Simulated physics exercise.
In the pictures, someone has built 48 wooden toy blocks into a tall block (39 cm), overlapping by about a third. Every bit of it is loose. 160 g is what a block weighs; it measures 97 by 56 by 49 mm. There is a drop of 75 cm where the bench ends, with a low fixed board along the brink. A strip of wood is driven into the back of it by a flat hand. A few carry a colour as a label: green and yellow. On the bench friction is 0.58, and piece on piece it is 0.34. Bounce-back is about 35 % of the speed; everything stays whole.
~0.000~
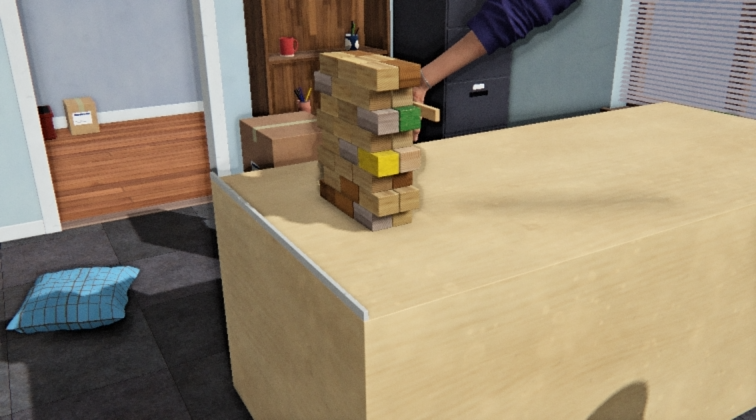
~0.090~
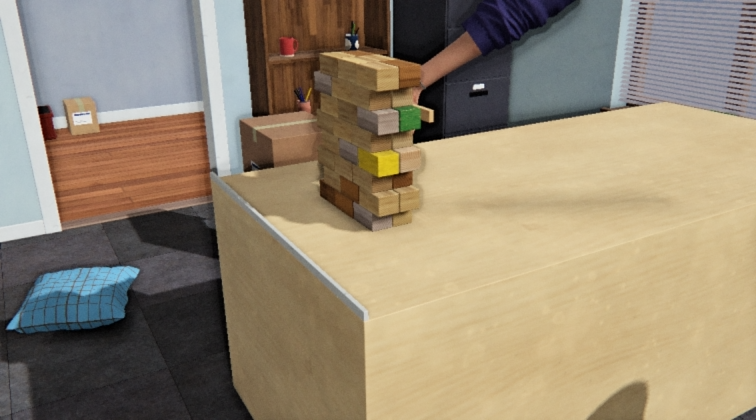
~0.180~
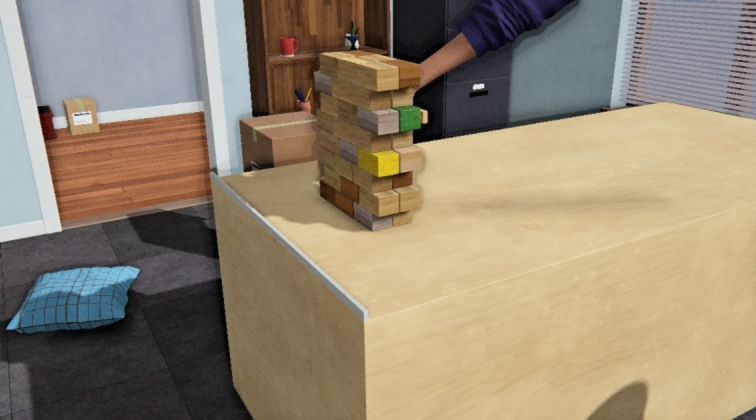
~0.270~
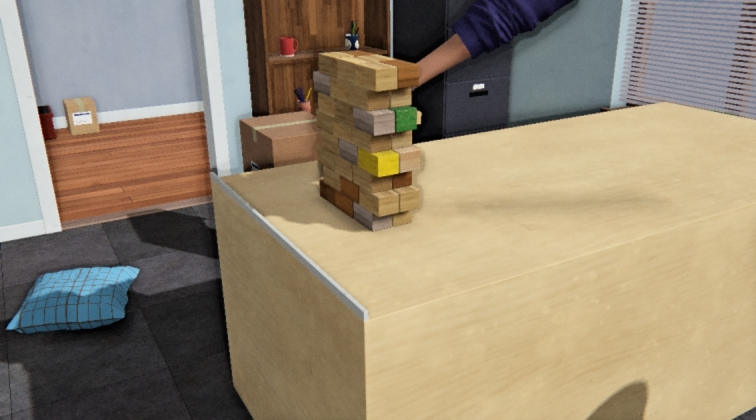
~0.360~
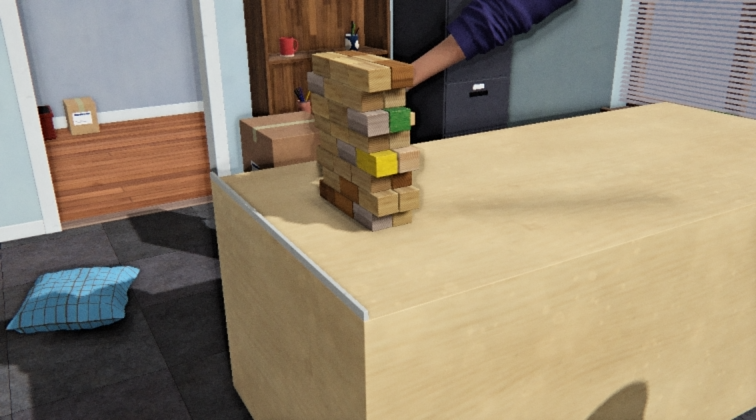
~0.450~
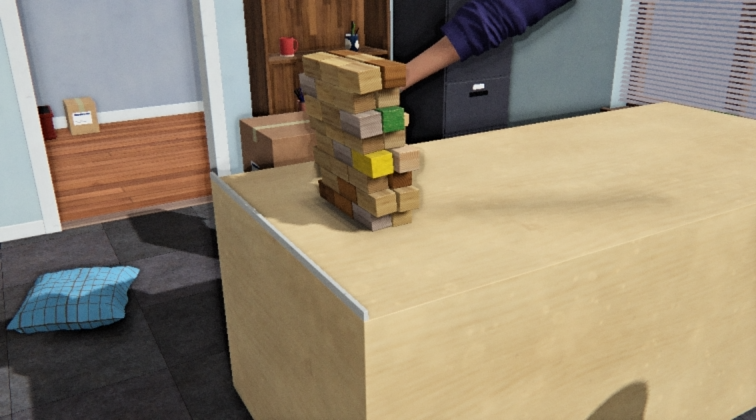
In a room with dark floor tiles, a fixed, slightly raised view looks across a pale wooden bench, with a blue cushion on the floor at left. A tower of mostly tan wooden blocks, one green and one yellow, stands near the bench's left end, an arm in a dark purple sleeve behind it. The hand pushes a wooden strip into the tower's back, and the upper blocks shift left, leaning slightly.
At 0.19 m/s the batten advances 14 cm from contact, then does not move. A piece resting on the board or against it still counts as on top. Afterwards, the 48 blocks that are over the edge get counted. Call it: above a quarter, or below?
Above.
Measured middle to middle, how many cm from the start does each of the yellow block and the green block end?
Moved: Yellow 26, green 28.
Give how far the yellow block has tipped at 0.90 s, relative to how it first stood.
At that moment, roughly 60 degrees.
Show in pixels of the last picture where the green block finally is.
It ends up centred close to (428, 234).
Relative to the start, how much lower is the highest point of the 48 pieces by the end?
Lower by close to 15 cm.
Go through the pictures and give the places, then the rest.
In the first frame (places mark the middle of the side facing us), batten (438, 116) 42 mm from the stack; green block (411, 120); yellow block (389, 166); nothing disturbed.
In the second frame, batten (431, 116) 25 mm from the stack; green block (411, 120).
In the third frame, batten (425, 117) 8 mm from the stack; green block (411, 120).
In the fourth frame, batten (419, 118) 9 mm in; green block (407, 120) shifted 10 mm; 10 disturbed, none over the edge.
In the fifth frame, batten (412, 119) 27 mm in; green block (400, 121) shifted 27 mm; yellow block (387, 166) shifted 4 mm; 25 disturbed, none over the edge.
In the sixth frame, batten (406, 120) 44 mm in; green block (394, 121) shifted 45 mm; yellow block (383, 166) leaning 5°; steepest lean 7°, the block at (371, 81); 35 disturbed, none over the edge.
After 0.68 s, none of the 48 blocks over the edge, 34 disturbed; yellow block leaning 18°; green block leaning 6°.
After 0.90 s, none of the 48 blocks over the edge, 34 disturbed; yellow block leaning 56°, 8 cm lower; green block 11 cm lower.
After 1.24 s, 13 of the 48 blocks over the edge; green block upside down; yellow block on its side.
After 1.70 s, 16 of the 48 blocks over the edge; green block upside down; yellow block on its side.
By the end (2.4 s), 17 of the 48 blocks over the edge; green block upside down; yellow block on its side. That is 35 per cent. As the last picture would show them, middles, green block near (427, 234), yellow block near (297, 231).
